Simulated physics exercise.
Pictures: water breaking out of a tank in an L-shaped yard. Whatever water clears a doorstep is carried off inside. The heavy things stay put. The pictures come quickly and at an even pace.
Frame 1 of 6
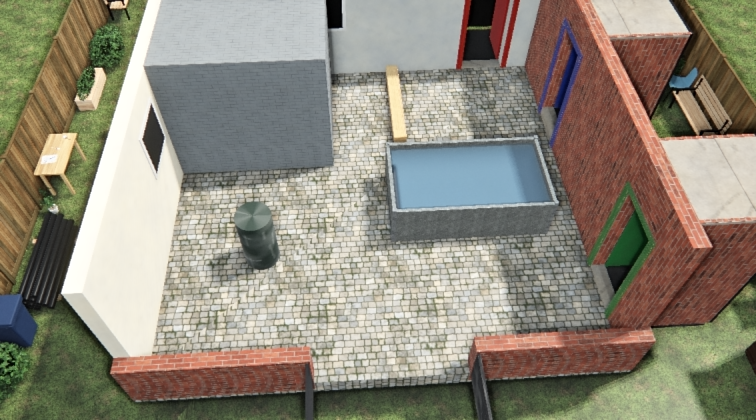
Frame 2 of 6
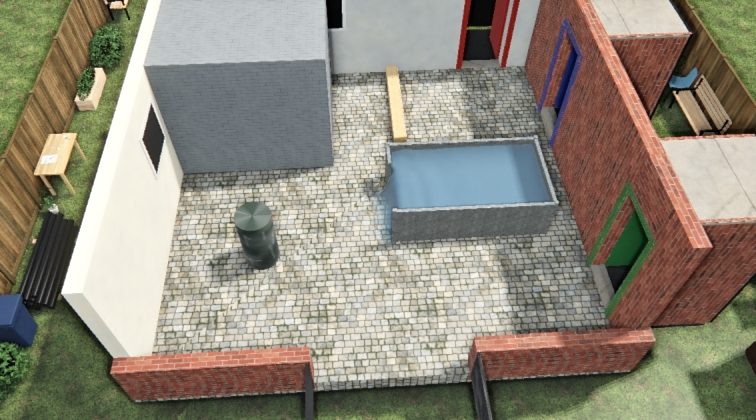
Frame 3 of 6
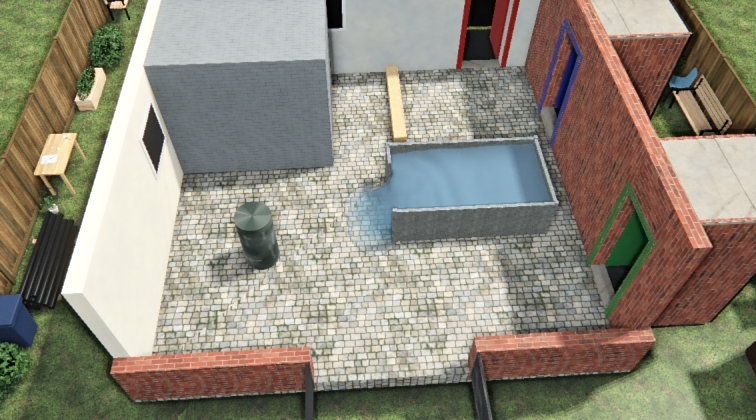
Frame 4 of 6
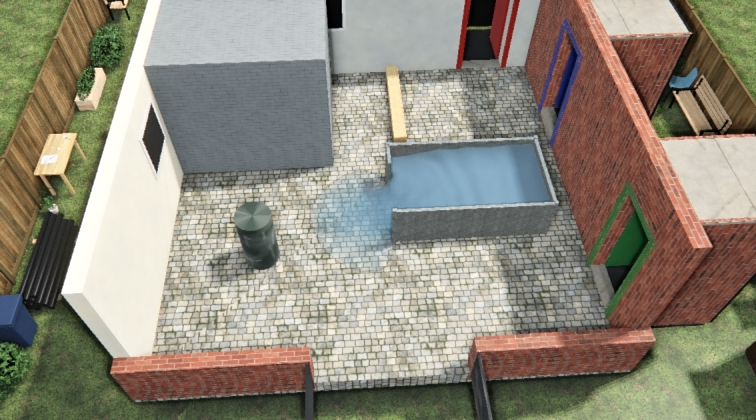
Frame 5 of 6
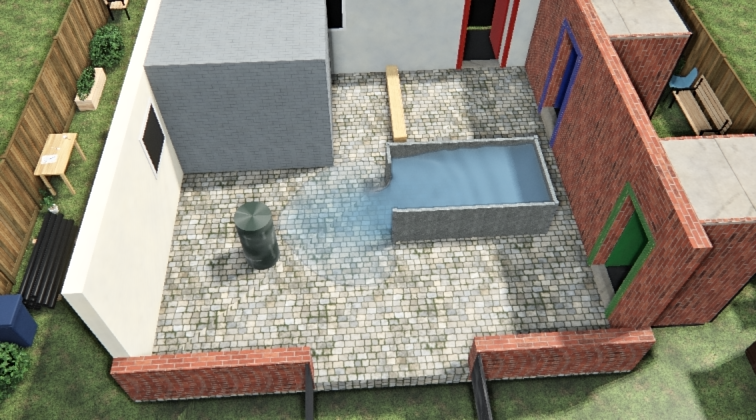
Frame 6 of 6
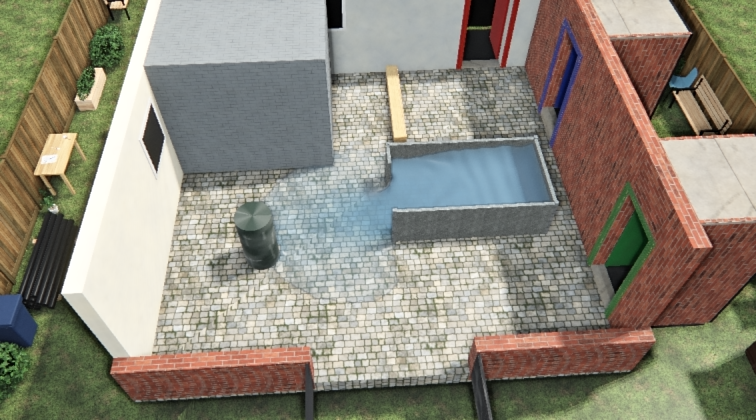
Water broke out of the left end of a raised gray tank and spread leftward across the stone-paved yard in a widening, thinning fan, reaching around the dark green barrel.
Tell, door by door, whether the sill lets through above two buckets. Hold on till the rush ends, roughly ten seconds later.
Door by door: The green door does; the red door does not; the blue door does not.
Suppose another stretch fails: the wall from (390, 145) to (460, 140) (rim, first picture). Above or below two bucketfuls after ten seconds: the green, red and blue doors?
The green one lets less in; the red one passes that mark; the blue one is under.
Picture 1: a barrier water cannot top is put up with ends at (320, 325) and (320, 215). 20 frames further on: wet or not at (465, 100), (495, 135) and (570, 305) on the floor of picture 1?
Lab note - point 1: Parched; point 2: Parched; point 3: Parched.
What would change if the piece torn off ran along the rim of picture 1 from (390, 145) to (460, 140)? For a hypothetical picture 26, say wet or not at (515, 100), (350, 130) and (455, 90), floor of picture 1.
Listed order gives sopping; sopping; sopping.
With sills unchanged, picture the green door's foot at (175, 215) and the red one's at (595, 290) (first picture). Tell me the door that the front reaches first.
I'd name the green door.
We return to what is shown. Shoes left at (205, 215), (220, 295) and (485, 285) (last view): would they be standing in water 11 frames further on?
Point 1: Drenched; point 2: Drenched; point 3: Not wet.
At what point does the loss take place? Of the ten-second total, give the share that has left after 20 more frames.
Roughly 5 percent.
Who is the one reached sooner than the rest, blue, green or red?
Answer: The green-painted one.
A moment on, water covers 30 % of the floor; the green door not reached, the red door not reached, the blue door not reached.
Next, water covers 40 % of the floor; the green door not reached, the red door not reached, the blue door not reached.
Then, water covers 40 % of the floor; the green door not reached, the red door not reached, the blue door not reached.
Later, water covers 60 % of the floor; the green door not reached, the red door not reached, the blue door not reached.
In the end, water covers 75 % of the floor; the green door over two buckets in, the red door not reached, the blue door not reached.
